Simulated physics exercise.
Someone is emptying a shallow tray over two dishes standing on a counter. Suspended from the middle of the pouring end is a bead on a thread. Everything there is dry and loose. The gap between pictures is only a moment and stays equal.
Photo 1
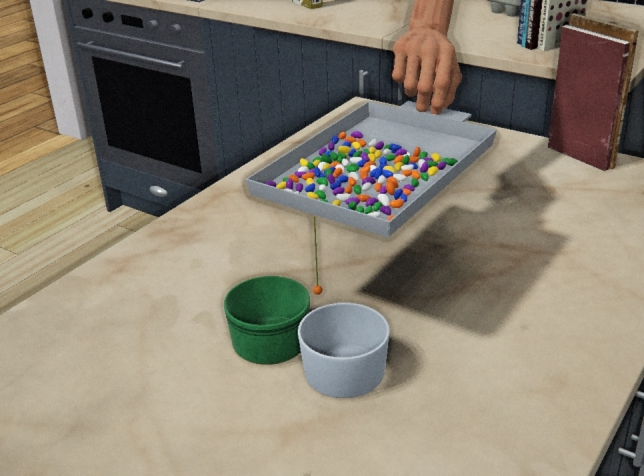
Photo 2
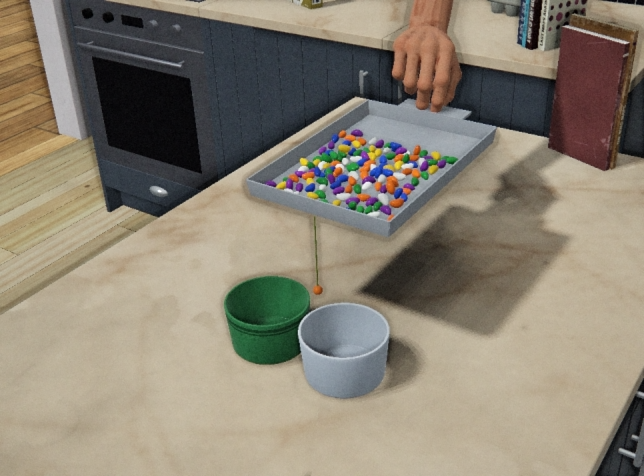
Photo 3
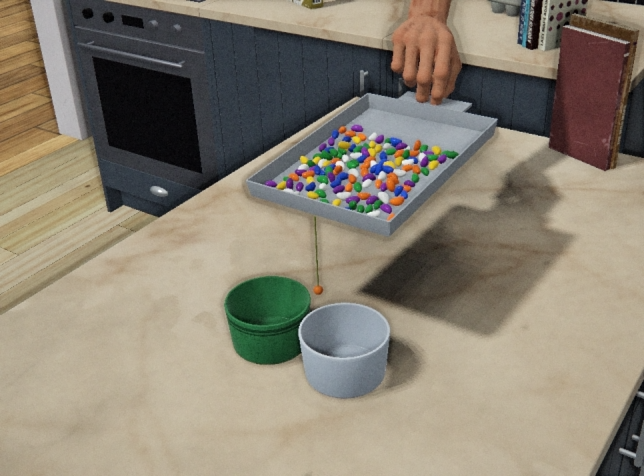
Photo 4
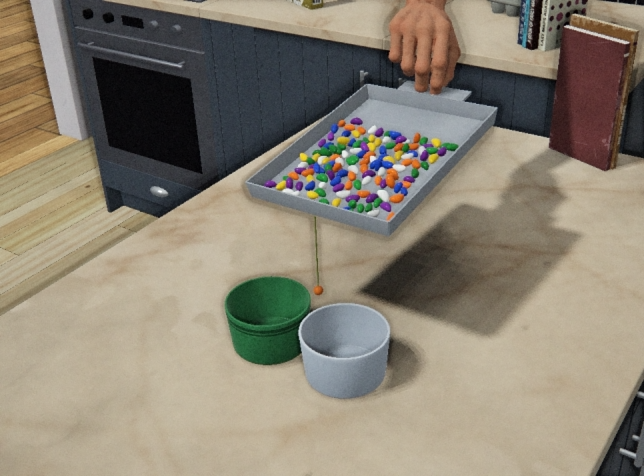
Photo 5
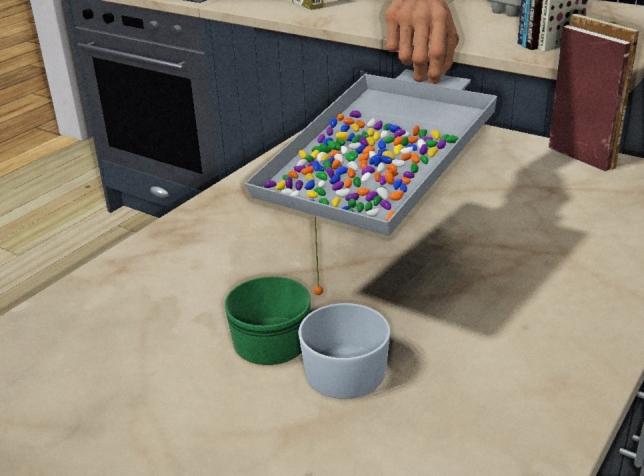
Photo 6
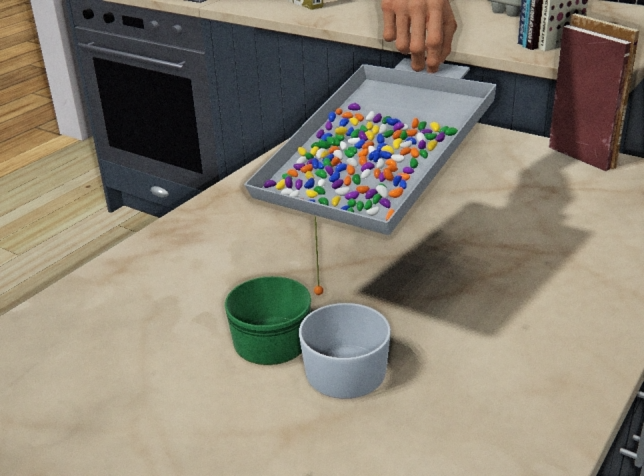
On a marble-look kitchen counter, a hand holds a shallow grey tray of colourful jelly beans above a green dish and a grey one, slowly tilting it as its far end rises and the beans shift slightly within it.
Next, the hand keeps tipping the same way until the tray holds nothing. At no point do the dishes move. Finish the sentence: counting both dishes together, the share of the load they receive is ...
The share is greater than half.
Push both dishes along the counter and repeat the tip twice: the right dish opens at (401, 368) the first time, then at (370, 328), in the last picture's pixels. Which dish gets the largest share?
Placement one: The left-positioned dish. Placement two: The left-positioned dish.
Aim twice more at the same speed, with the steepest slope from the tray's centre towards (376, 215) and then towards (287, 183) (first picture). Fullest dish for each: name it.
Try one: The rightmost dish. Try two: The leftmost dish.
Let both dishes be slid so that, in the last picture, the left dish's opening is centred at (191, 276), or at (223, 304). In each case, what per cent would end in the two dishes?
You'd get near 60 per cent and afterwards near 90 per cent.
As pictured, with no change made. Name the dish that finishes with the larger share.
That's going to be the left-positioned one.
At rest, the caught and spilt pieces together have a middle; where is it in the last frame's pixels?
Somewhere around (280, 347) in the final view.
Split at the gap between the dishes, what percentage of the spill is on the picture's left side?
Left fraction: Around 90 per cent.
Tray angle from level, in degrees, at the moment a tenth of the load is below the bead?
That happens at around 105°.
Just after the last frame, tray tipped steeply; almost all on the tray; just a few in the air.
A moment on, tray tipped right over; almost all on the tray; just a few in the left dish.
Further on, tray tipped past a quarter turn; roughly a quarter in the right dish; roughly half in the left dish; roughly a quarter outside both.
When it is over, tray tipped past a quarter turn; roughly a quarter in the right dish; roughly half in the left dish; roughly a quarter outside both.
